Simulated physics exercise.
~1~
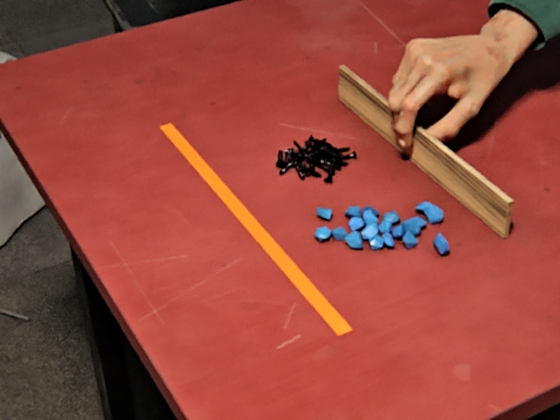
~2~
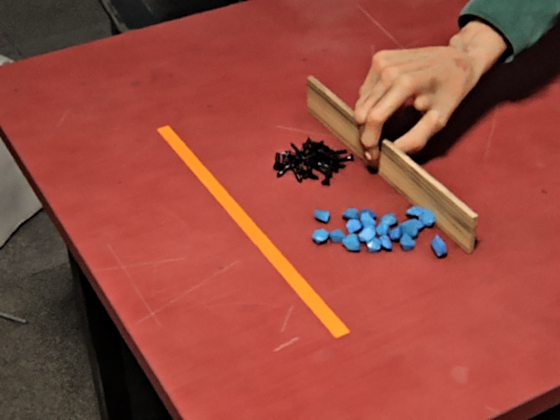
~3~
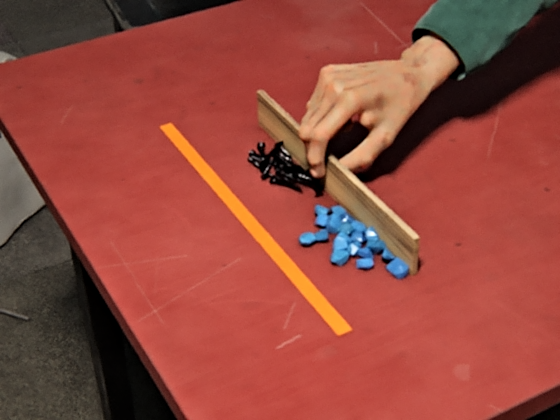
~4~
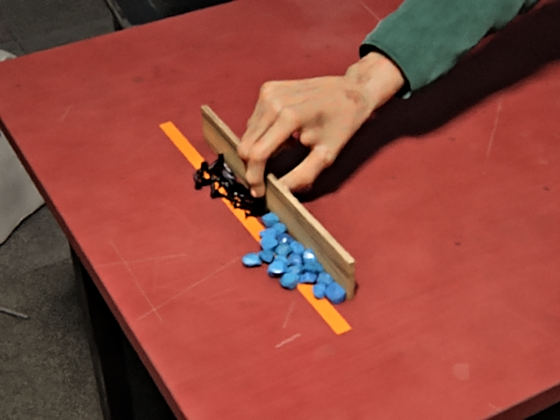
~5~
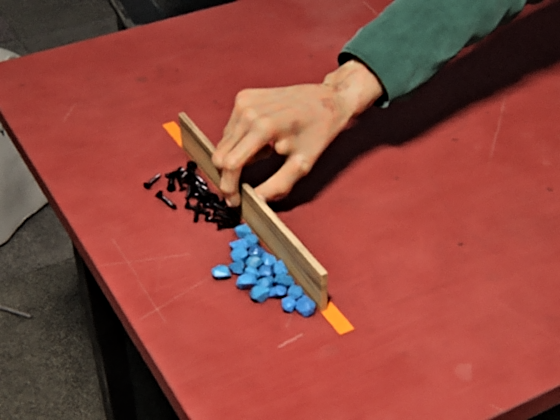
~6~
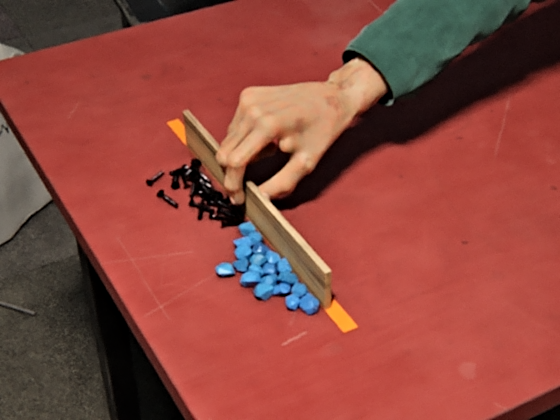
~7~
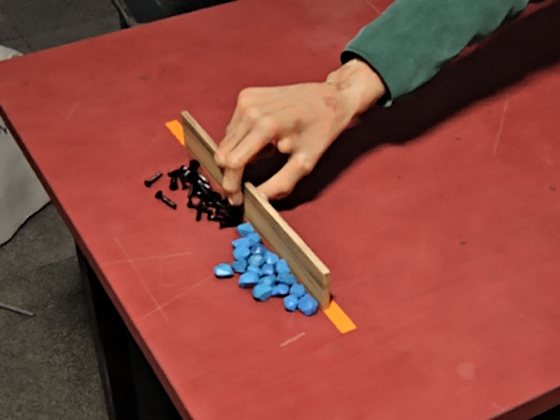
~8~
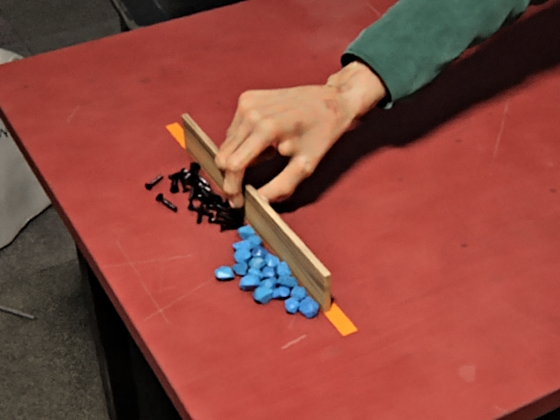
A hand pushes black and blue bits leftward with a wood strip, stopping on orange tape.
